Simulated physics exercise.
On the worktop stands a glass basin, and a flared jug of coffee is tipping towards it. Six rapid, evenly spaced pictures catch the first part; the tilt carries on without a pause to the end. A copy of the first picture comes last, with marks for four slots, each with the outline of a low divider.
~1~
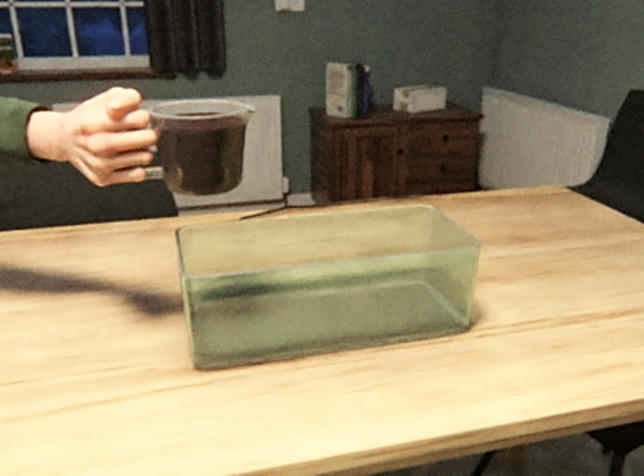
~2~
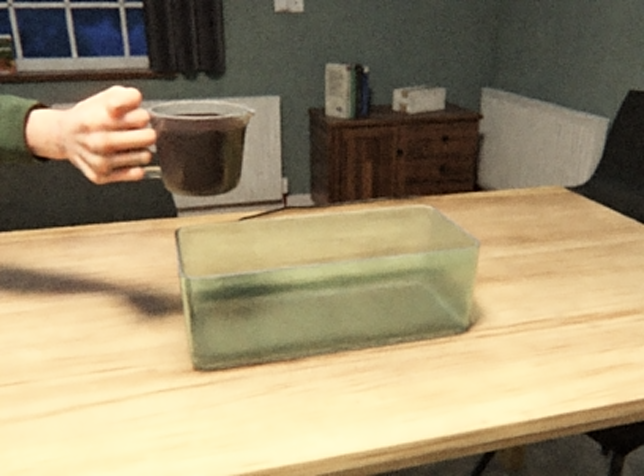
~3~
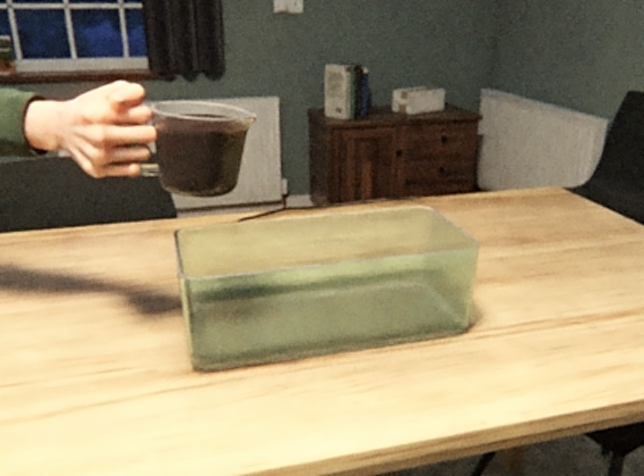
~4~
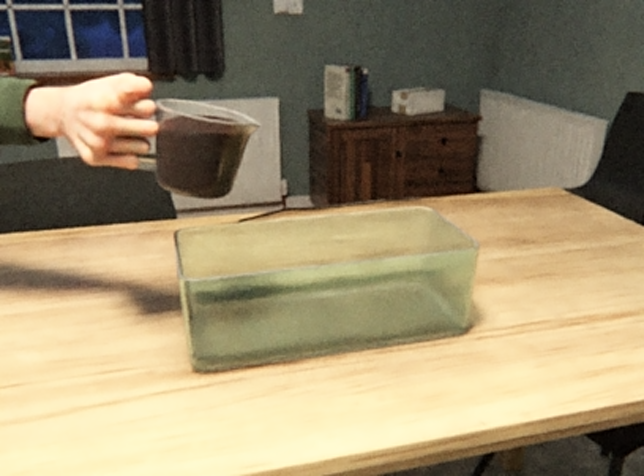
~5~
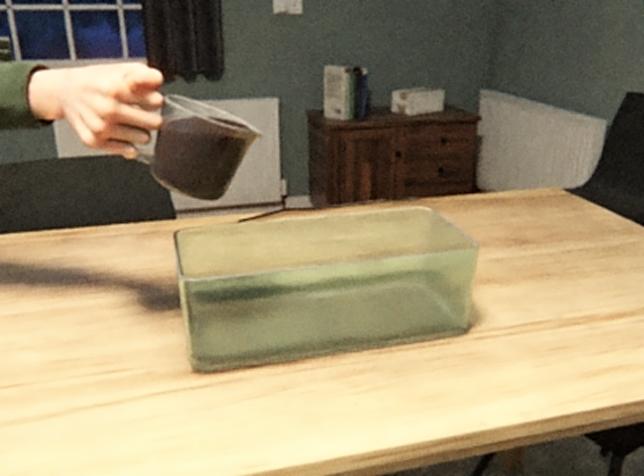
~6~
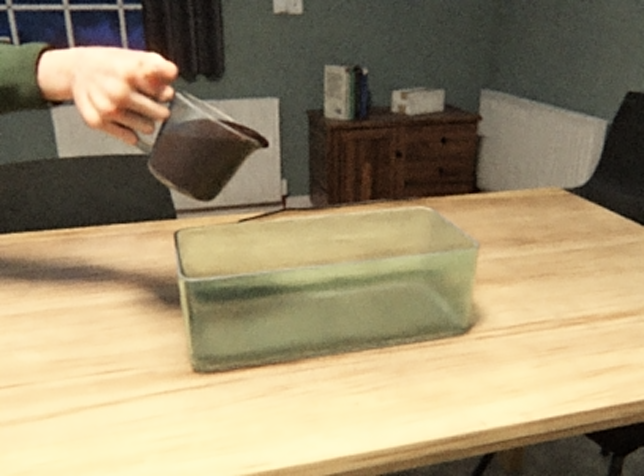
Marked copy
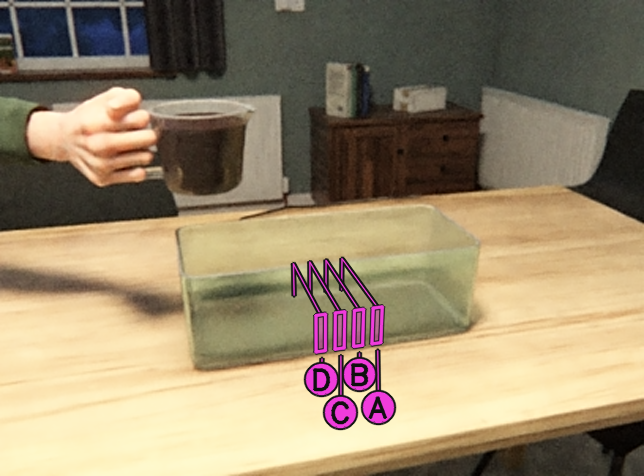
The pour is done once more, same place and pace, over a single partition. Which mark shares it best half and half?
D.
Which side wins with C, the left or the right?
The left one.
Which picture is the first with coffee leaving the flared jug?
In picture 6.
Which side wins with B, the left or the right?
The left side.
On the marked copy, A at (377, 350); B at (359, 353); C at (340, 355); D at (322, 358).
With A, about 95 % ends left of the wall and 4 % right of it.
With B, about 94 % ends left of the wall and 4 % right of it.
With C, about 90 % ends left of the wall and 8 % right of it.
With D, about 51 % ends left of the wall and 48 % right of it.
